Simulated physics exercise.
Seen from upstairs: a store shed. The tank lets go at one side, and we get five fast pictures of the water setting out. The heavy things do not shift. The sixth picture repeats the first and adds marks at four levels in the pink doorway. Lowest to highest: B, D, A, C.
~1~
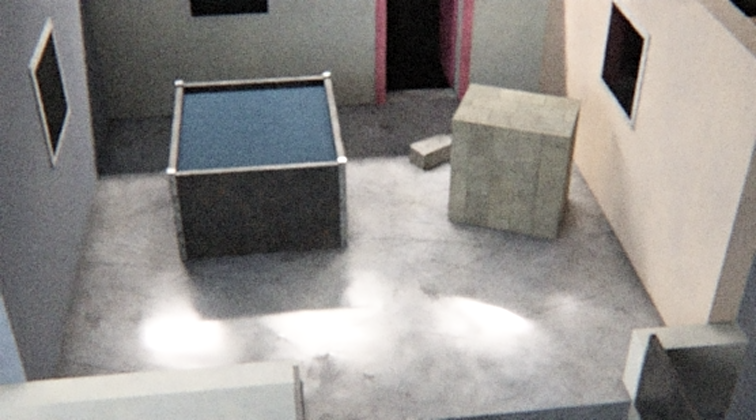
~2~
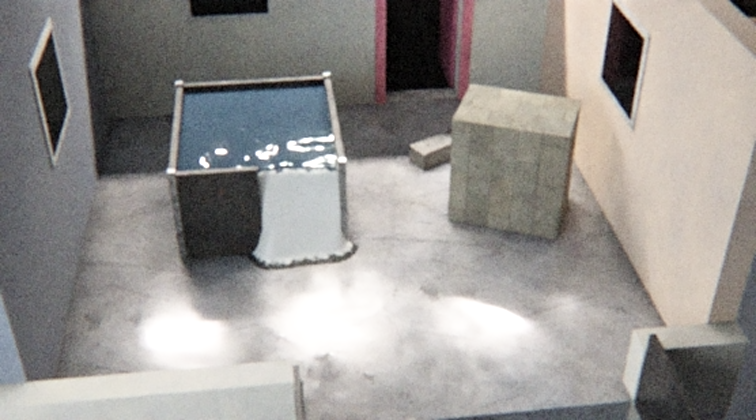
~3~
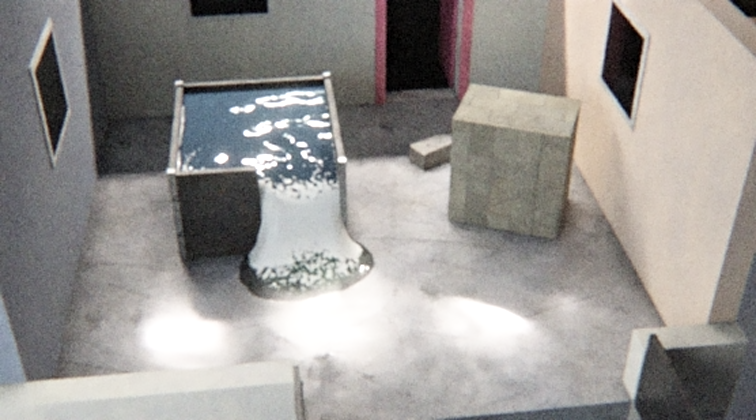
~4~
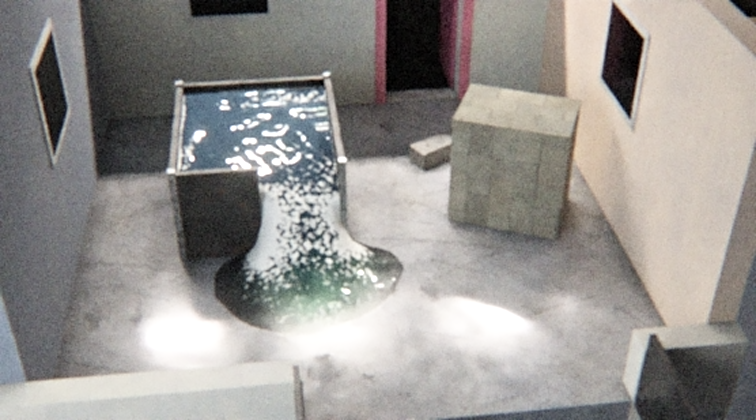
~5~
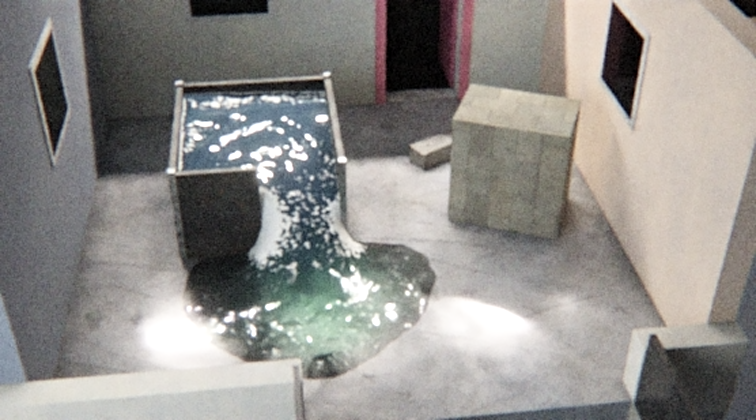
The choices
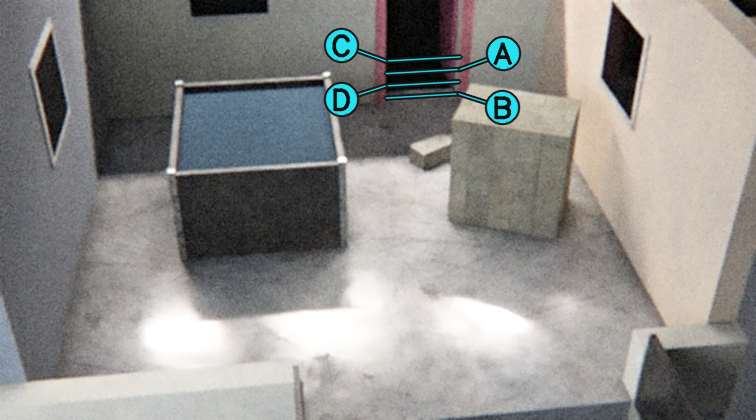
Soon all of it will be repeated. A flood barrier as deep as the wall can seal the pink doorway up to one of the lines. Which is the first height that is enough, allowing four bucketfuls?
B is the one.
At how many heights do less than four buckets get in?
All four.
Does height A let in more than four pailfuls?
No, that is safe.
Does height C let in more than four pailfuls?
No, not at all.
On the marked copy, A at (423, 71); B at (422, 95); C at (423, 59); D at (422, 83); from the bottom up B, D, A, C.
With A, nothing gets over.
With B, nothing gets over.
With C, nothing gets over.
With D, nothing gets over.
